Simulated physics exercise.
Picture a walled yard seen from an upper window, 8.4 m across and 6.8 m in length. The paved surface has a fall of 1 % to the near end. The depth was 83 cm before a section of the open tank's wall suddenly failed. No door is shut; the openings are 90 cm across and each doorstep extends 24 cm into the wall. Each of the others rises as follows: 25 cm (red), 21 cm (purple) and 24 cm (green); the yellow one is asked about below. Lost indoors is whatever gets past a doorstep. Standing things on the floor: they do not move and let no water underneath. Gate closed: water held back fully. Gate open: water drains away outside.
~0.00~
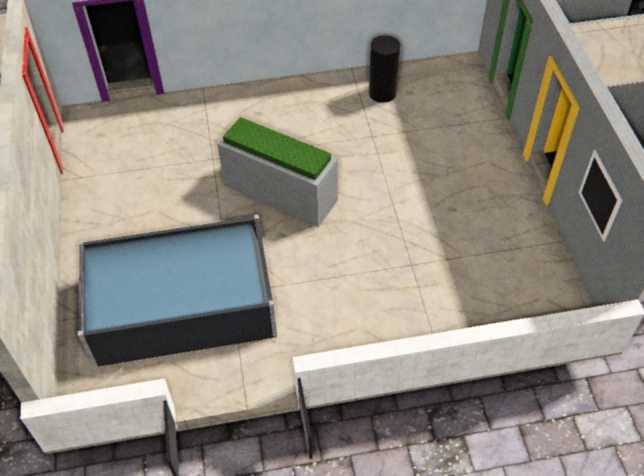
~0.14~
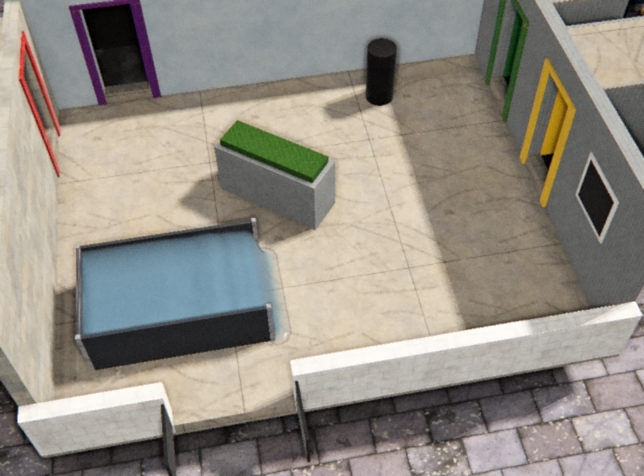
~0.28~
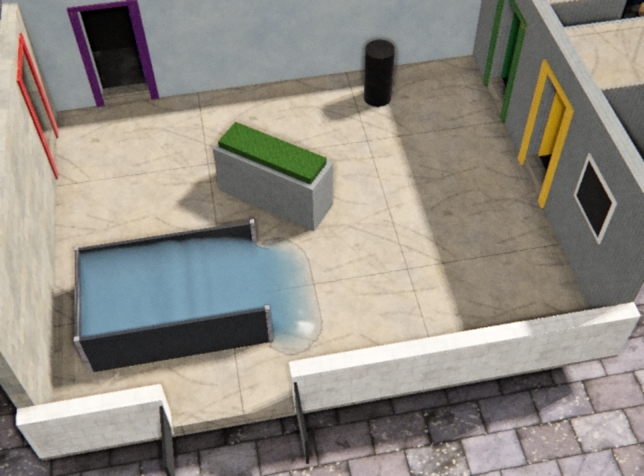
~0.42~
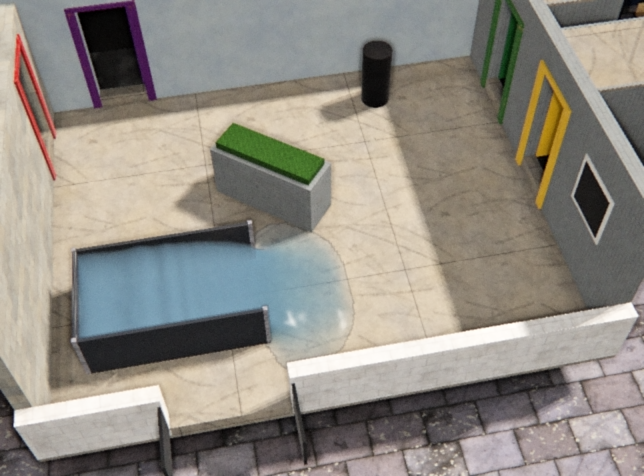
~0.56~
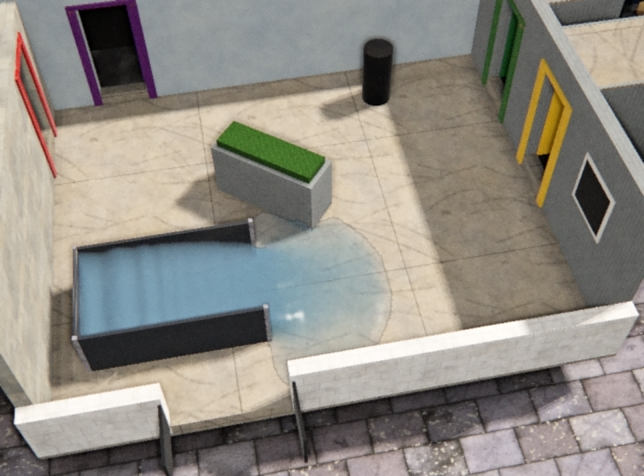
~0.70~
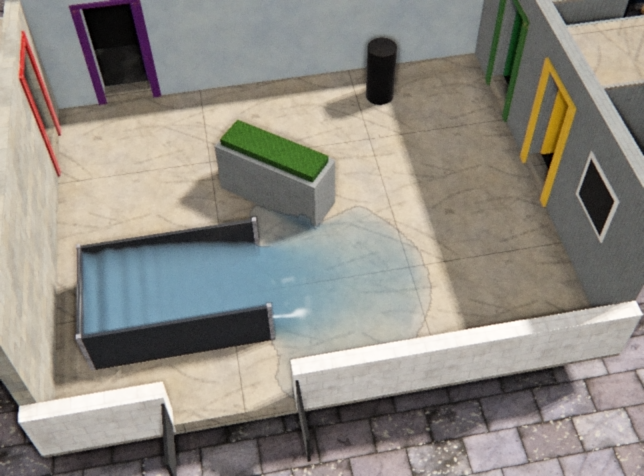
An open tank of water stood still in a walled yard, then its right side gave way and water poured out, spreading rightward across the pale paving past the grass-topped block.
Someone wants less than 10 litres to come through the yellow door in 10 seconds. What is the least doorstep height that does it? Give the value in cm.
It needs to be around 24 cm high.
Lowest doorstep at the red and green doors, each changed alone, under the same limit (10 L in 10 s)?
Some 9.0 cm for red, some 13.0 cm for green.
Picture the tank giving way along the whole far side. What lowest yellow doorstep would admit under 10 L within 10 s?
A height of around 9.0 cm.
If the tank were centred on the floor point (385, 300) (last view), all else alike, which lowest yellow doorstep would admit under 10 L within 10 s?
20 cm or thereabouts.
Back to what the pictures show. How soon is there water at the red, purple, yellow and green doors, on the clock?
So red sees it at 8.0 s, purple at 7.0 s, yellow at 1.6 s and green at 2.6 s.
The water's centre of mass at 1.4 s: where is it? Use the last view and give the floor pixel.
The water is centred around (261, 295) in the last picture's pixels.
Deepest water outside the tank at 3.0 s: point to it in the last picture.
(542, 314).
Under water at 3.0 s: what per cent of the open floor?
Approximately 50 % of it.
After 1.4 s water covers 35 % of the floor, deepest (36 cm) near (275, 309); it has not reached the yellow door.
After 3.0 s water covers 50 % of the floor, deepest (46 cm) near (542, 314); 27 cm at the yellow door, 7 litres in over its 23 cm doorstep.
After 10.0 s water covers 95 % of the floor, deepest (14 cm) near (59, 146); 11 cm at the yellow door, 15 litres in over its 23 cm doorstep.
At the yellow door as built, the water arrived by 1.6 s and peaked near 28 cm at 2.4 s.
With a doorstep of 22 cm, 21 litres would have come in within the 10 s; with 29.5 cm, 0 litres. So under 10 litres takes about 24 cm.
